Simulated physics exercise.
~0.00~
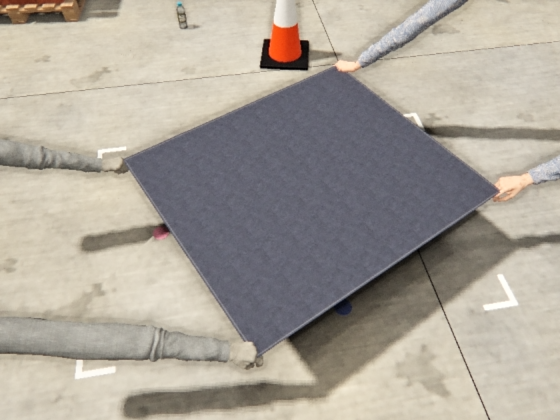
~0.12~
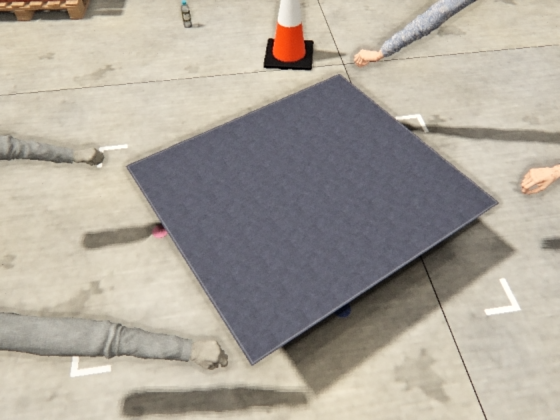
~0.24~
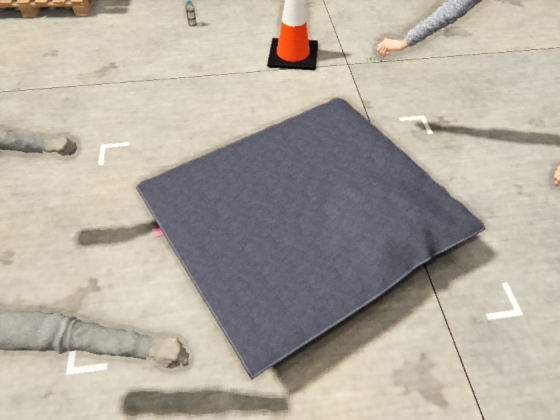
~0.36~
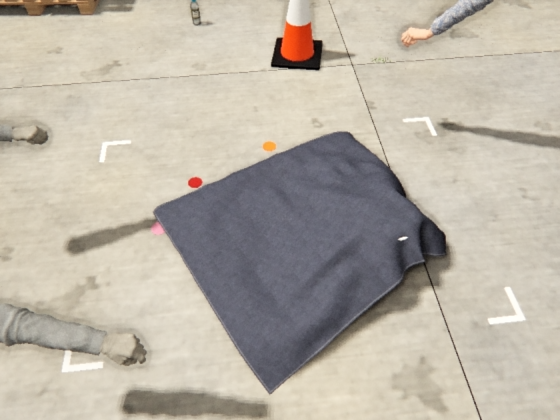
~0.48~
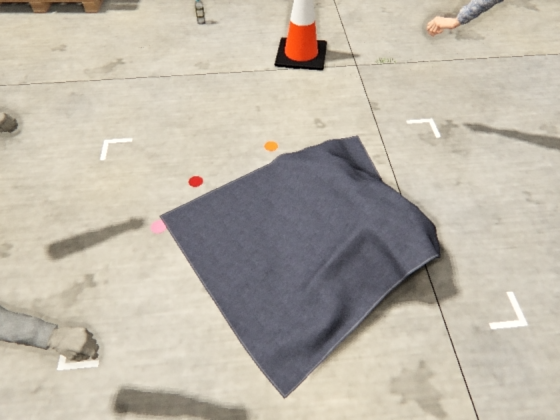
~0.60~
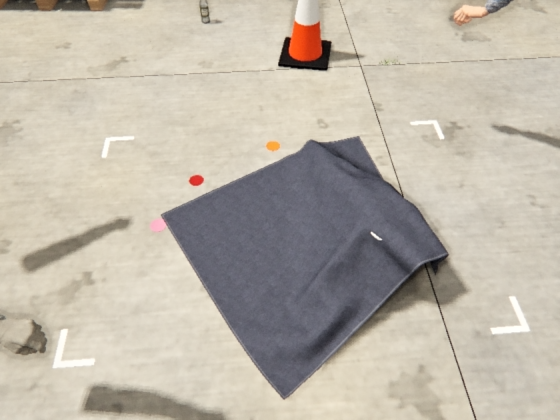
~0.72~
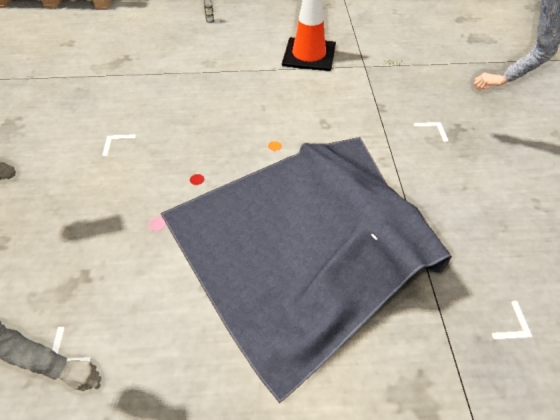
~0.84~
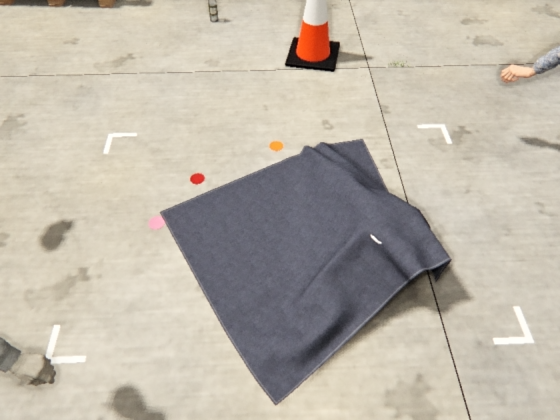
The footage shows four hands holding a dark blanket level above a concrete floor near a traffic cone, then letting go and drawing back. It drops and settles with its right side rumpled, leaving red, orange and pink discs uncovered along its upper left.
